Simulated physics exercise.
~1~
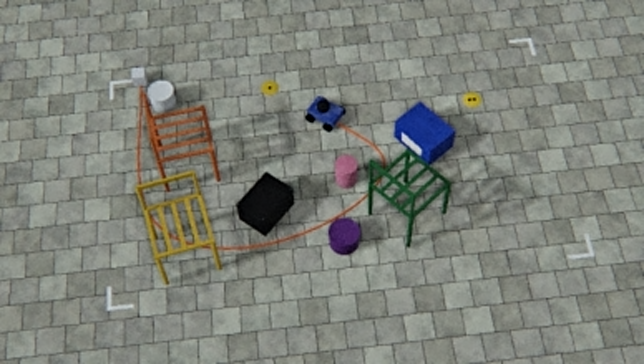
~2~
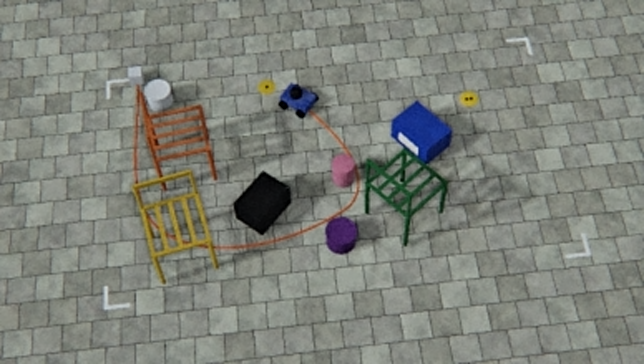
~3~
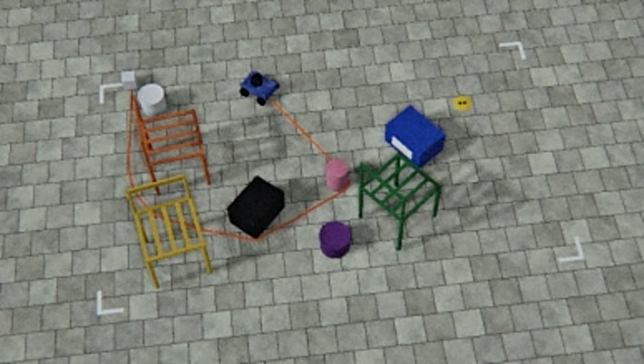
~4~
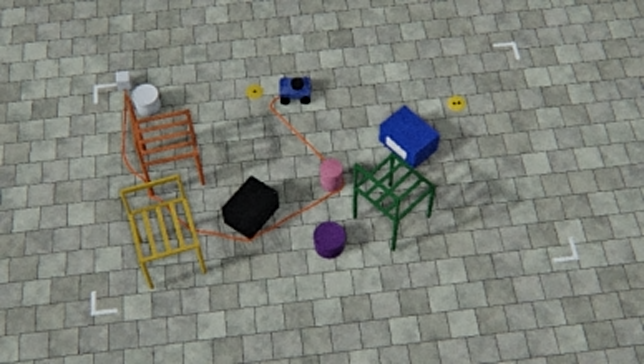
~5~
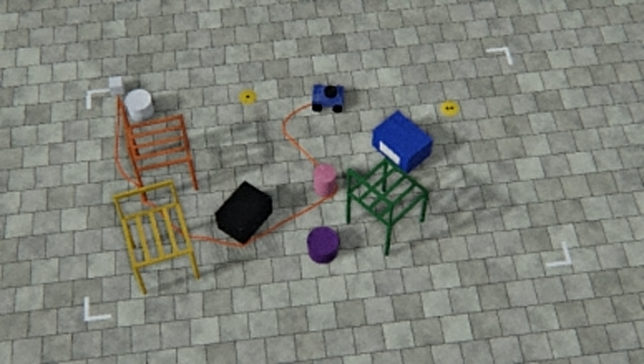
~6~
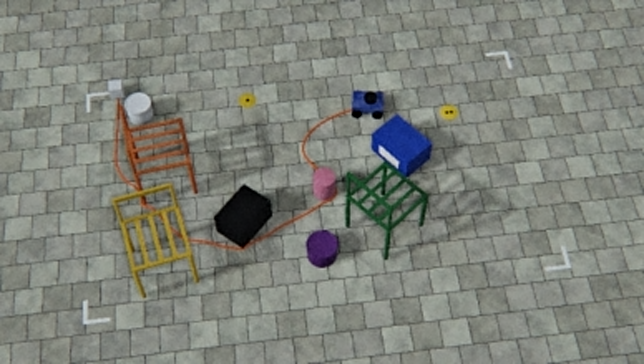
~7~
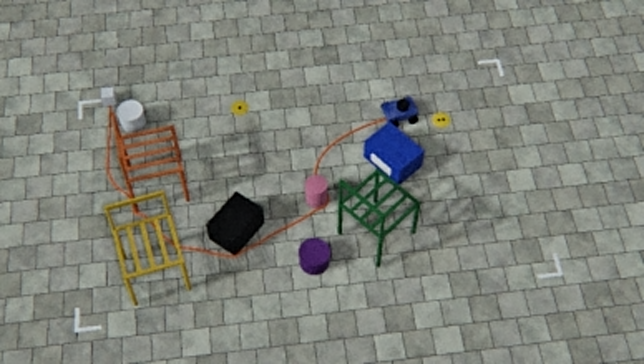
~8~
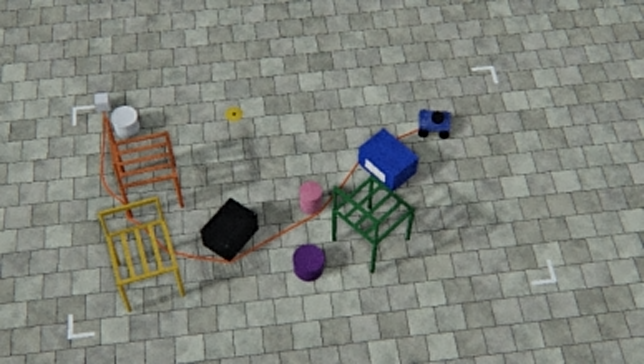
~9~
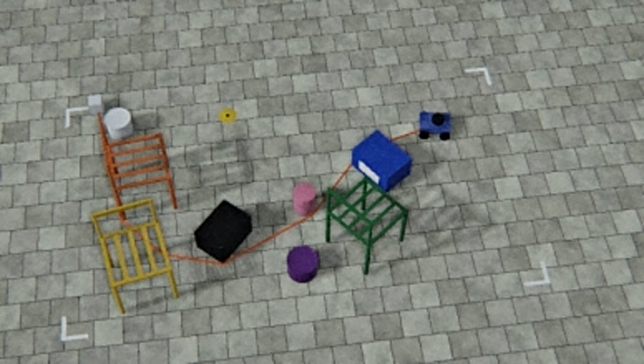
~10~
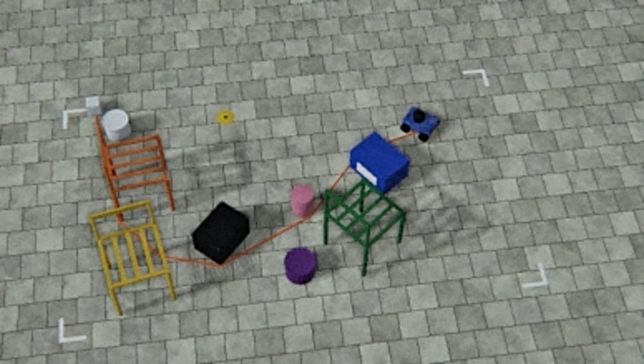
A small blue cart trailing an orange lead moves over grey paving seen from high above. The lead runs back past a pink tub, a black crate and a yellow chair to a pale block by a white bin and an orange chair at left, while a green chair, a blue box and a purple bucket stand right of the crate. The cart heads left and slightly up to a yellow mark, drawing the lead against the tub. It then turns back right, passes behind the blue box to the other mark and stops, the lead bent along the box, everything else still standing.
